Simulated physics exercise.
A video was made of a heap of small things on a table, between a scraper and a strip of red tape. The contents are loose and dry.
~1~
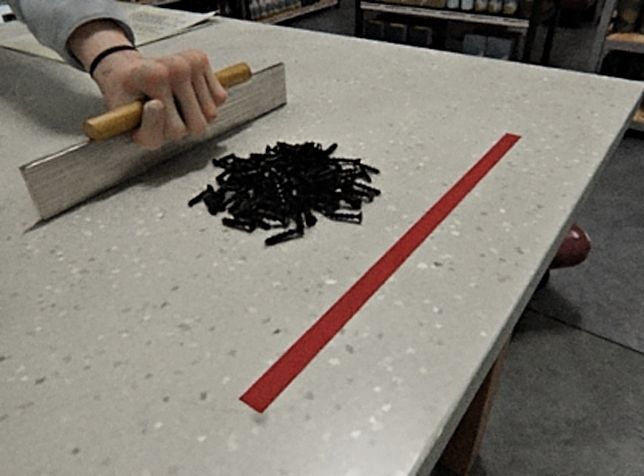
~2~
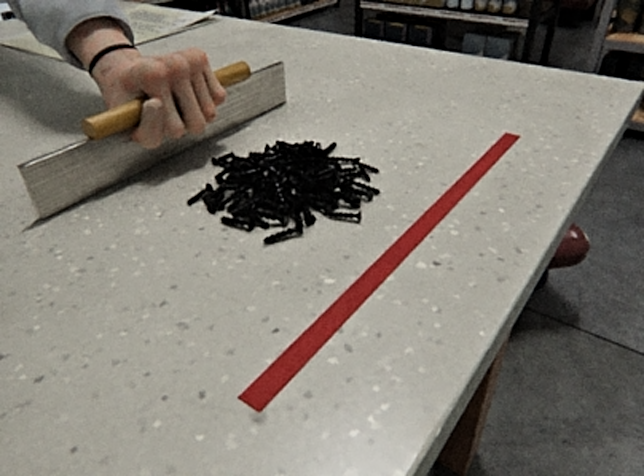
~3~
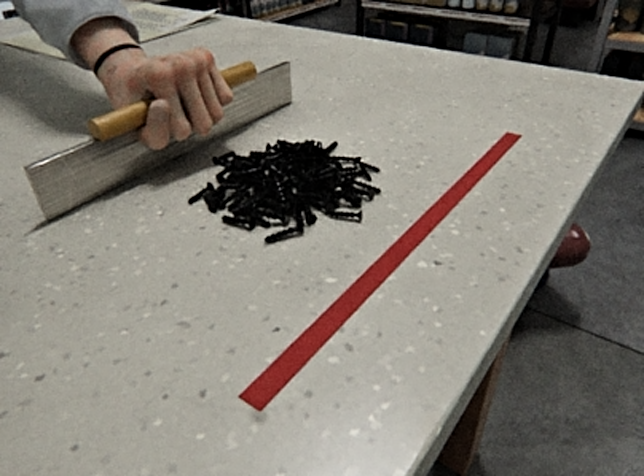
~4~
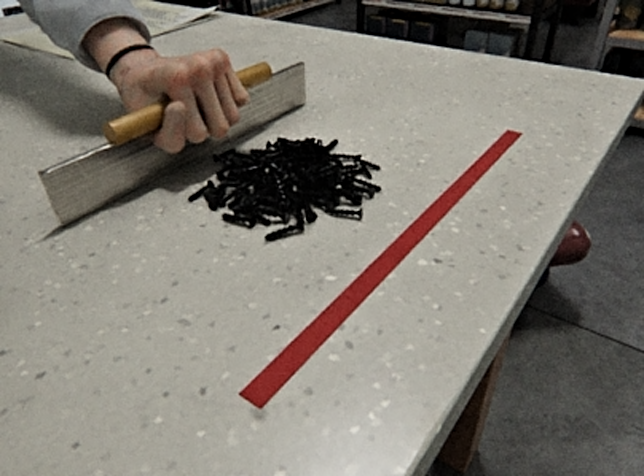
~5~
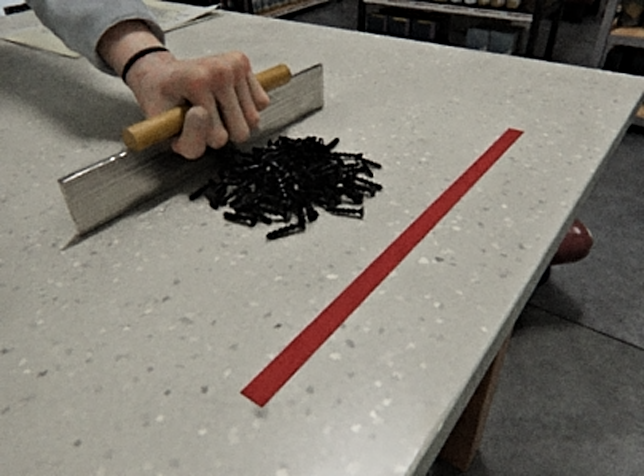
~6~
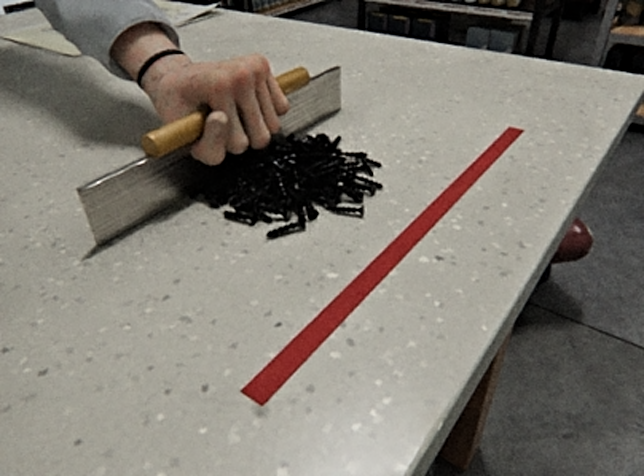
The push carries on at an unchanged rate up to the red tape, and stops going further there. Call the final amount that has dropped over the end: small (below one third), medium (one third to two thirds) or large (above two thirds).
Small.
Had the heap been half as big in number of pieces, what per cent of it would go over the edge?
That works out to something like 0 percent.
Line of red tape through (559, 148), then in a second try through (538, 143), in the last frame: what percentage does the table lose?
It would come to 80 percent in the first case and 40 percent in the second.
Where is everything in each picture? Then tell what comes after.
Scraper near (56, 182), at rest; red tape near (507, 142), about a palm's width from the edge; edge at (535, 274); the heap near (281, 179), black screws, in the first frame.
Scraper near (55, 181), at rest, in the second frame.
Scraper near (61, 182); the heap near (281, 177), in the third frame.
Scraper near (76, 187), in the fourth frame.
Scraper near (95, 194); the heap near (283, 174), in the fifth frame.
Scraper near (114, 203); red tape near (509, 136); edge at (536, 268); the heap near (286, 173), near a quarter pushed along, in the sixth frame.
Shortly afterwards, scraper still moving, near (330, 142); heap all on the table, its front near (407, 242).
Next, scraper stopped at the red tape; heap only a few over the edge.
Some moments later, scraper stopped at the red tape; heap a little over the edge.
In the end, scraper stopped at the red tape; heap a little over the edge.
